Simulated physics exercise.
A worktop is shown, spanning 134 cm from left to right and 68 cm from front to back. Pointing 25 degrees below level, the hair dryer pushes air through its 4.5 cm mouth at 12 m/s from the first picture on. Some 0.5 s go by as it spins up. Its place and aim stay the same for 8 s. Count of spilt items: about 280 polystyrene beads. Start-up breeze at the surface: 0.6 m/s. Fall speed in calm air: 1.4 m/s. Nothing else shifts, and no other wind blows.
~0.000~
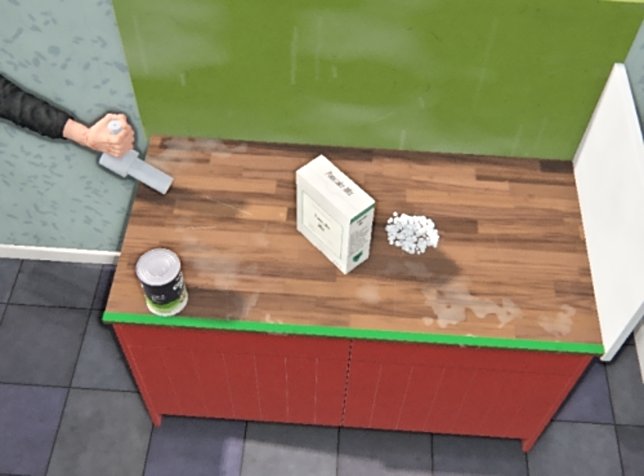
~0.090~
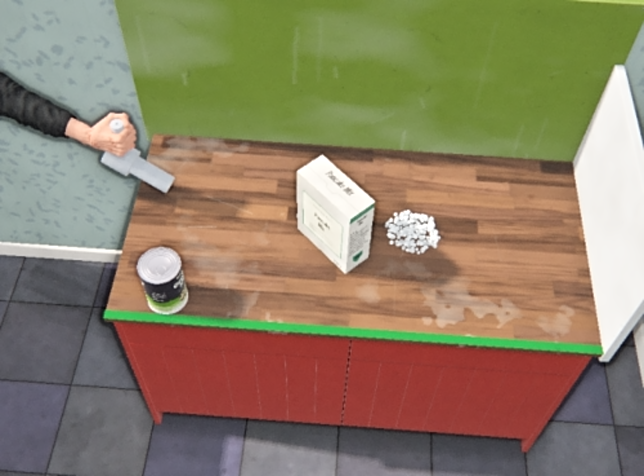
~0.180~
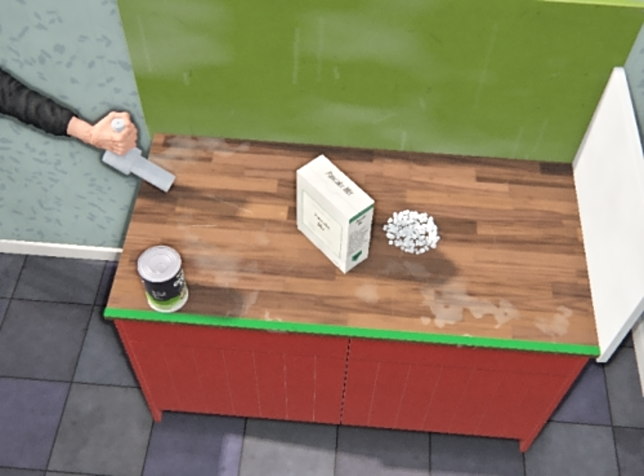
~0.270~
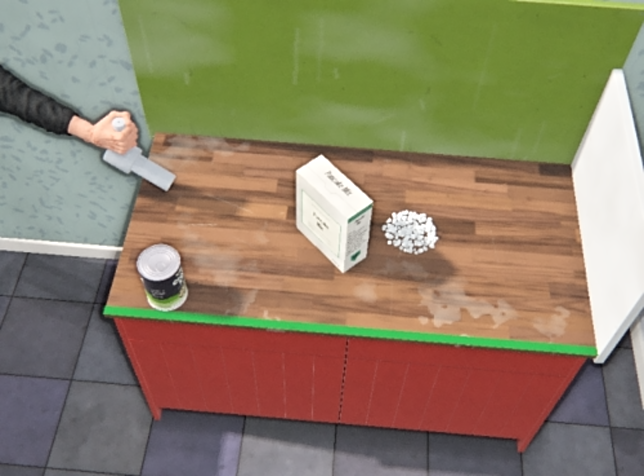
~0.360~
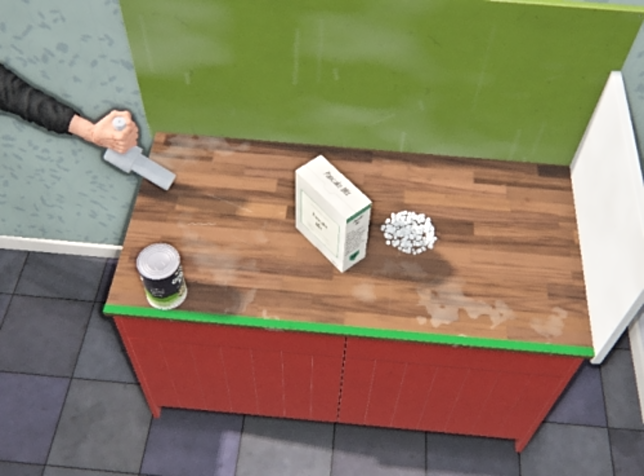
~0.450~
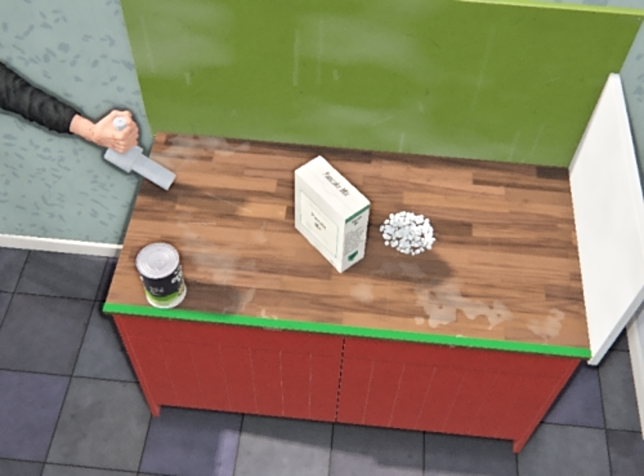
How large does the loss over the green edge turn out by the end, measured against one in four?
Odds are the amount swept past that edge ends up not above a quarter.
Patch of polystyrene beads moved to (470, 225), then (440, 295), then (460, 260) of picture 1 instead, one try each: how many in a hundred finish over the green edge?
About 0, 40 and 0 in a hundred, in that order.
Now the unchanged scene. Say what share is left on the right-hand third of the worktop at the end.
Something close to 15 % ends up there.
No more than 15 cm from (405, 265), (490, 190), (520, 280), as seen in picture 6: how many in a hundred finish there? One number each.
First spot near 70 %, second near 1 %, third near 2 %.
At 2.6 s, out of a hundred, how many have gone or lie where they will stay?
Near 20 %.
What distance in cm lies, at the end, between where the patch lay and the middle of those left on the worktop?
The middle ends up about 0 cm from the start.
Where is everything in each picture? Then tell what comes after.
In the first picture, the middle of the polystyrene beads is near (412, 232), none has stirred yet and the mouth of the hair dryer is at (169, 186).
In the second picture, the middle of the polystyrene beads is near (412, 230), none has stirred yet and the green edge is centred on (352, 336).
In the third picture, the middle of the polystyrene beads is near (412, 233), none has stirred yet, the top of a carton is at (335, 186) and the top of a tin is at (159, 263).
In the fourth picture, the middle of the polystyrene beads is near (410, 233) and none has stirred yet.
In the fifth picture, the middle of the polystyrene beads is near (409, 233) and none has stirred yet.
In the sixth picture, the middle of the polystyrene beads is near (408, 234) and none has stirred yet.
After 1.6 s the count stands so, 0 % are over the green edge; the middle of those still in play is near (408, 234).
After 2.6 s the count stands so, 0 % are over the green edge; the middle of those still in play is near (408, 234).
After 4.4 s the count stands so, 0 % are over the green edge; the middle of those still in play is near (408, 234).
After 8.0 s, at the end, 0 % are over the green edge; the middle of those still in play is near (408, 234).
